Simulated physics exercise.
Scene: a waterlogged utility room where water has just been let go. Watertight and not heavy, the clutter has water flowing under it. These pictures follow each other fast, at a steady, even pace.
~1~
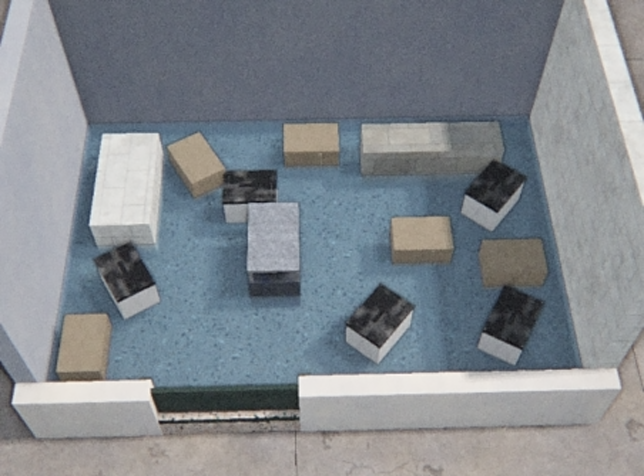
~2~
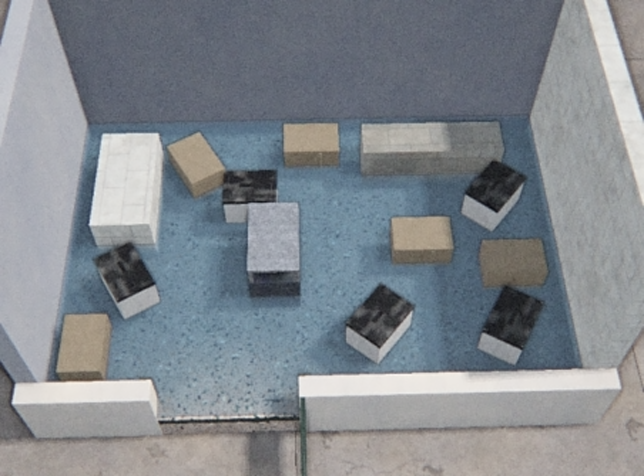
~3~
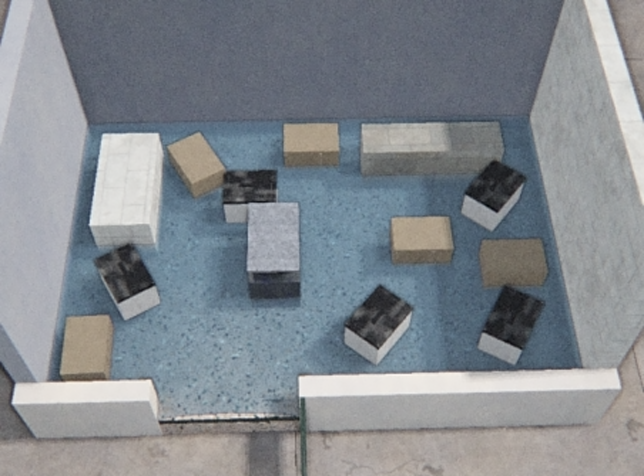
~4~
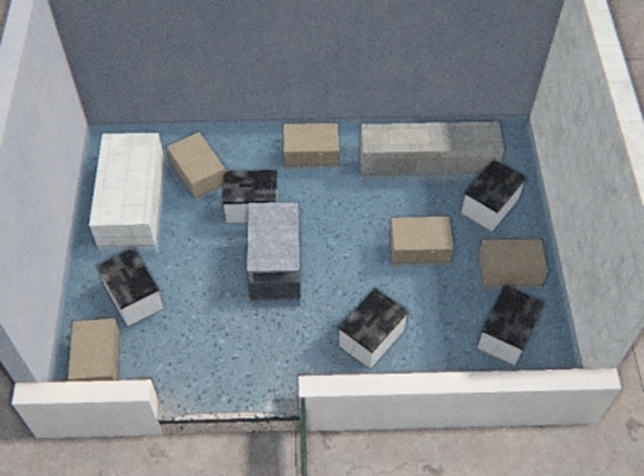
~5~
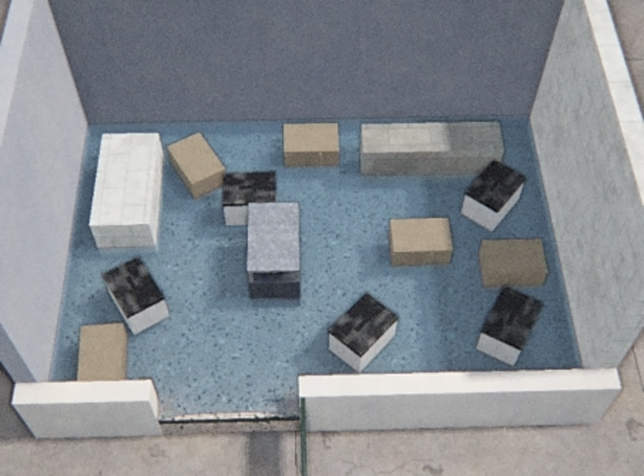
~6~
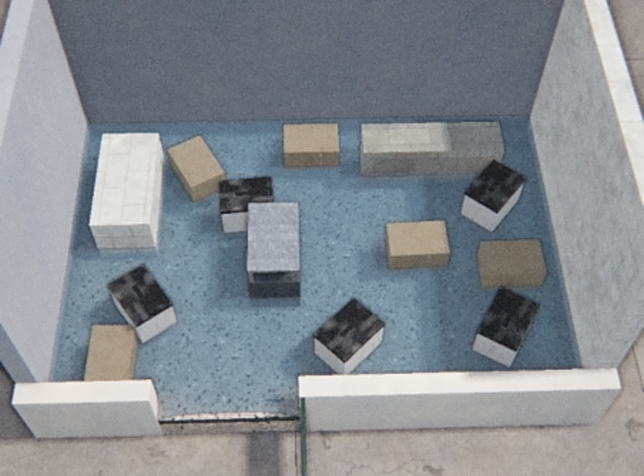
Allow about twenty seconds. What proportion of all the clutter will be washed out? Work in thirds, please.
The fraction is going to land in the top band.
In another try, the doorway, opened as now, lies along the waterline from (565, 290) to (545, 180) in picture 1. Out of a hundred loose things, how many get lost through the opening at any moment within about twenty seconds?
I make it 70 per cent.
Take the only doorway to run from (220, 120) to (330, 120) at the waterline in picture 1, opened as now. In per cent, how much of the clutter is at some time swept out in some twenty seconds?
Share reached: 50 %.
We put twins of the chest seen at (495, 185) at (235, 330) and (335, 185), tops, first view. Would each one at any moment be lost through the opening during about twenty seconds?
Going one by one, I'd say it leaves and then it doesn't leave.
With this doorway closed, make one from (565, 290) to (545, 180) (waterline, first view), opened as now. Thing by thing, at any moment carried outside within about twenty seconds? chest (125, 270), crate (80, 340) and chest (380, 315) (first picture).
Taking each in turn, I'd say stuck within, stuck within and carried off.
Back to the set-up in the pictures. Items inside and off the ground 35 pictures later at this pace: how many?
Well, I'd say 4.
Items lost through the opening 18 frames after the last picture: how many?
3.
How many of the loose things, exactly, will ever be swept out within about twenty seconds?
The total here is 8.
A moment on, 0 of 10 are out; 10 afloat.
Next, 3 of 10 are out; 7 afloat.
Later, 6 of 10 are out; 4 afloat.
In the end, 8 of 10 are out; 2 afloat.
